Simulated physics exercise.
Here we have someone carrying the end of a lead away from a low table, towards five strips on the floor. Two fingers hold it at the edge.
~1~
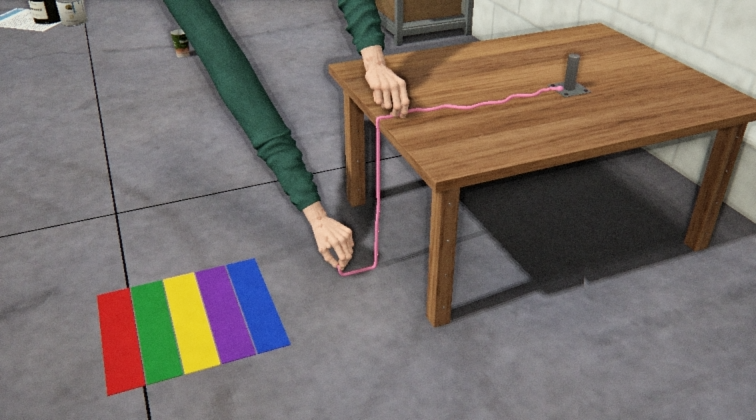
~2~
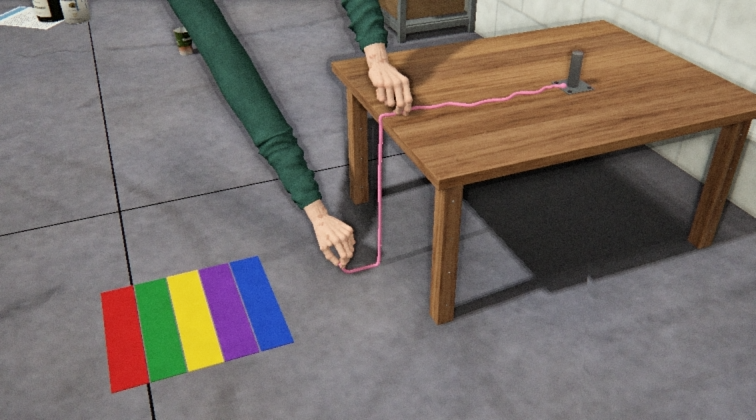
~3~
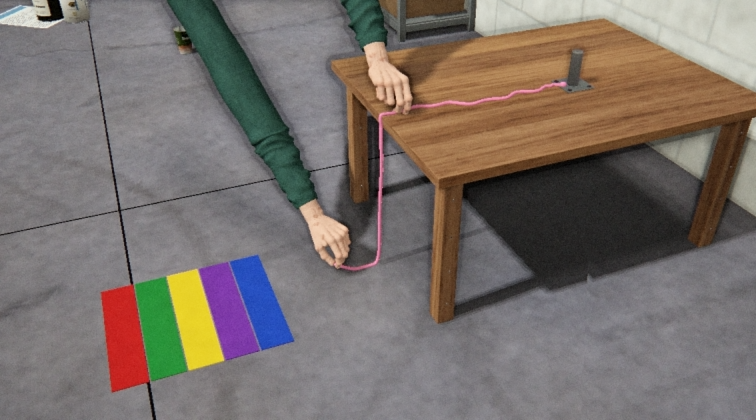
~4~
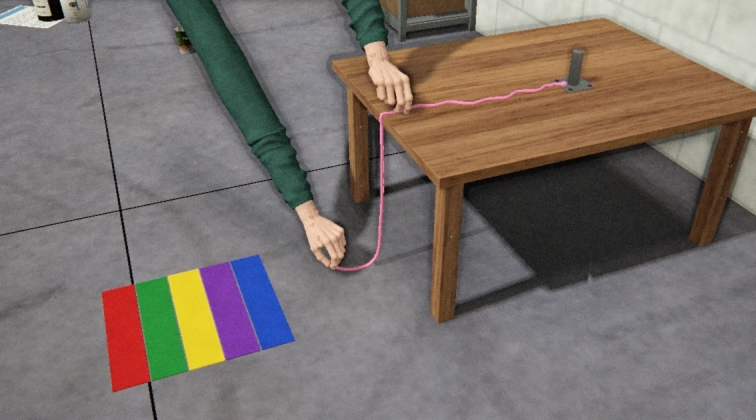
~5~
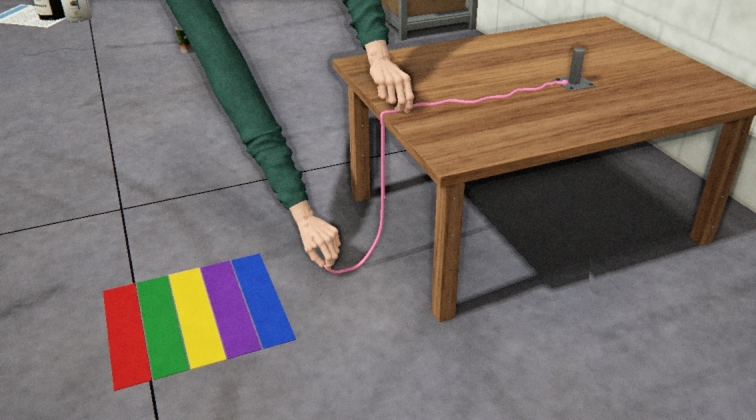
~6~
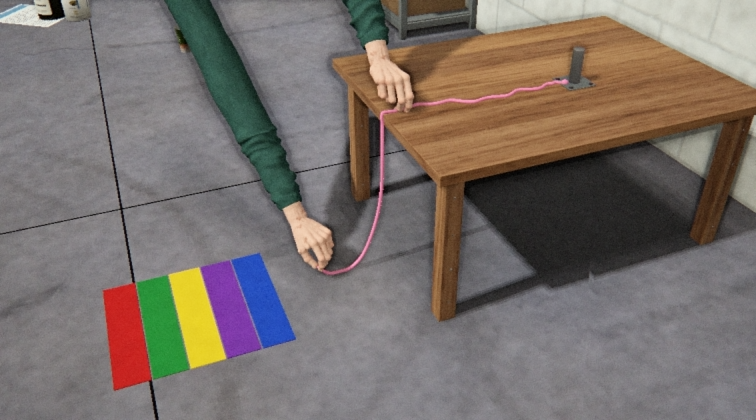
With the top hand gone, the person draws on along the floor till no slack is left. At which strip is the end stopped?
The purple one.
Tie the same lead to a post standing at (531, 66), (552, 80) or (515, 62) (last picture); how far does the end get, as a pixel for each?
In that order: (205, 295), (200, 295) and (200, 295).
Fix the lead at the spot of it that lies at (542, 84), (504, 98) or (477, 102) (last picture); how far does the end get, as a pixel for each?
About (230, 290), (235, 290) and (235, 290).
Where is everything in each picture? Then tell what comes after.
The first frame shows end (339, 266); blue (267, 331); purple (234, 341); yellow (198, 350); green (162, 360); red (123, 371).
The second frame shows end (340, 264); lead through (542, 90) (487, 101) (419, 108) (381, 144) (380, 202) (379, 254).
The third frame shows end (335, 264).
The fourth frame shows end (331, 265); lead through (542, 89) (488, 100) (420, 106) (382, 142) (382, 200) (378, 253).
The fifth frame shows end (325, 266).
The sixth frame shows end (318, 267); lead through (543, 87) (488, 98) (420, 104) (383, 140) (381, 199) (363, 253).
Soon after, end near (277, 277); short of the strips.
Then, end near (244, 286); over blue.
At full stretch, end near (226, 290); over purple. It halts on the purple strip.
